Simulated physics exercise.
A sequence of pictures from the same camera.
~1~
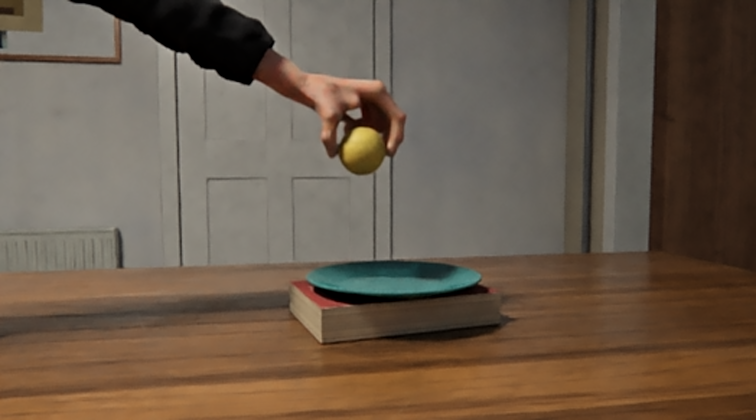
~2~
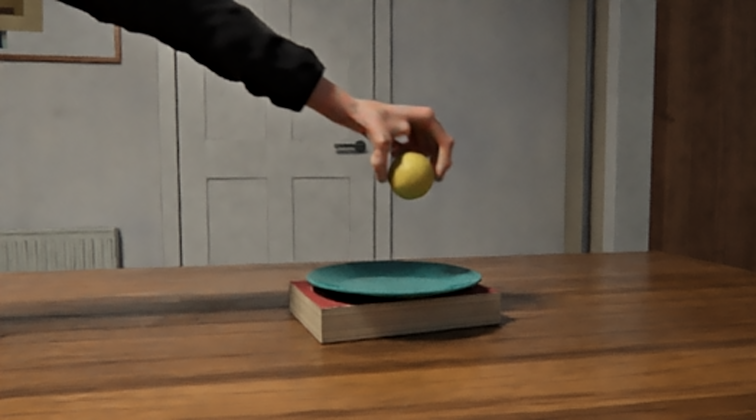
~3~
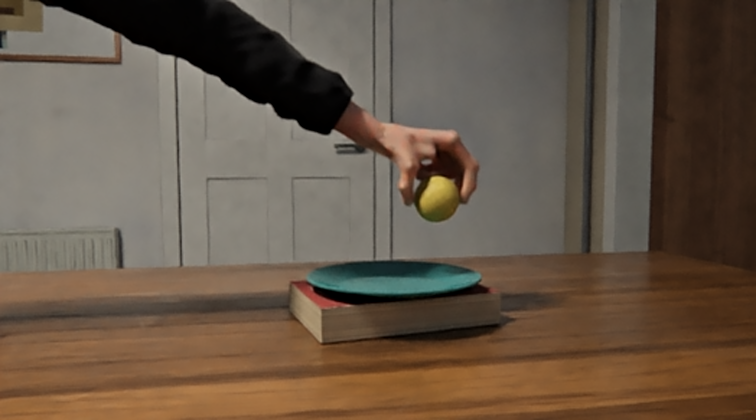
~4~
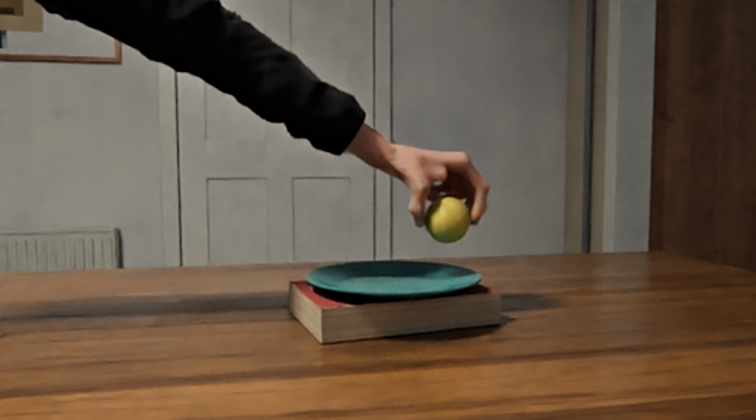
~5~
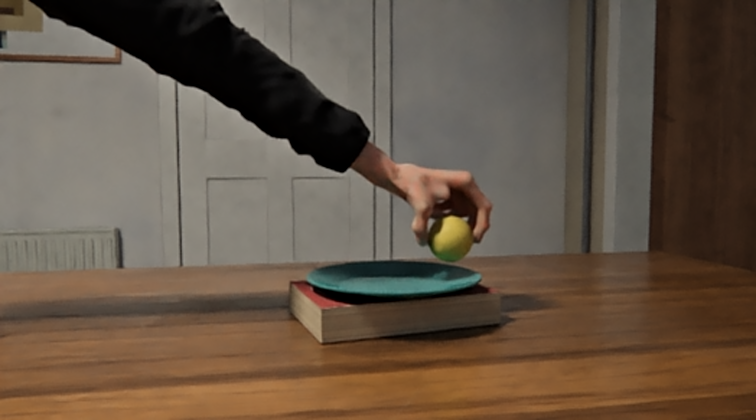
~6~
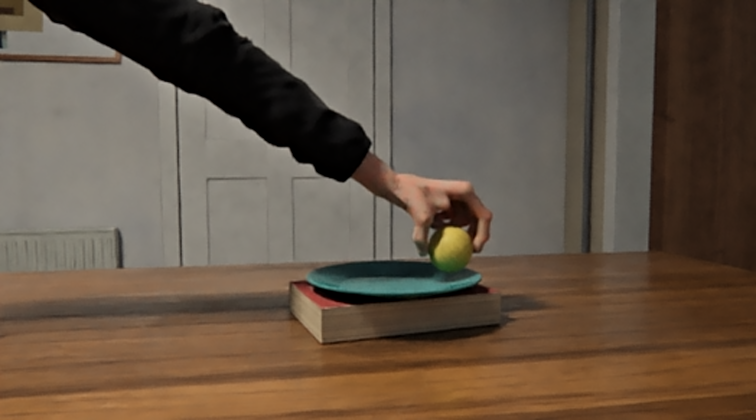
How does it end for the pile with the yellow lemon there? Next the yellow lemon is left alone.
In the end the pile is still standing.
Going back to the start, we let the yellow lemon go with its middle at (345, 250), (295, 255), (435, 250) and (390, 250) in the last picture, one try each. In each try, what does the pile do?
The pile remains standing the first time, collapses the second time, remains standing the third time and remains standing the fourth time.
Then, 0.20 s after the last picture, nothing has stirred.
Then, 0.40 s after the last picture, yellow lemon resting near (450, 250).
At rest, all 3 in place. Seen from the same camera at the end, yellow lemon near (450, 249). The pile stays up.
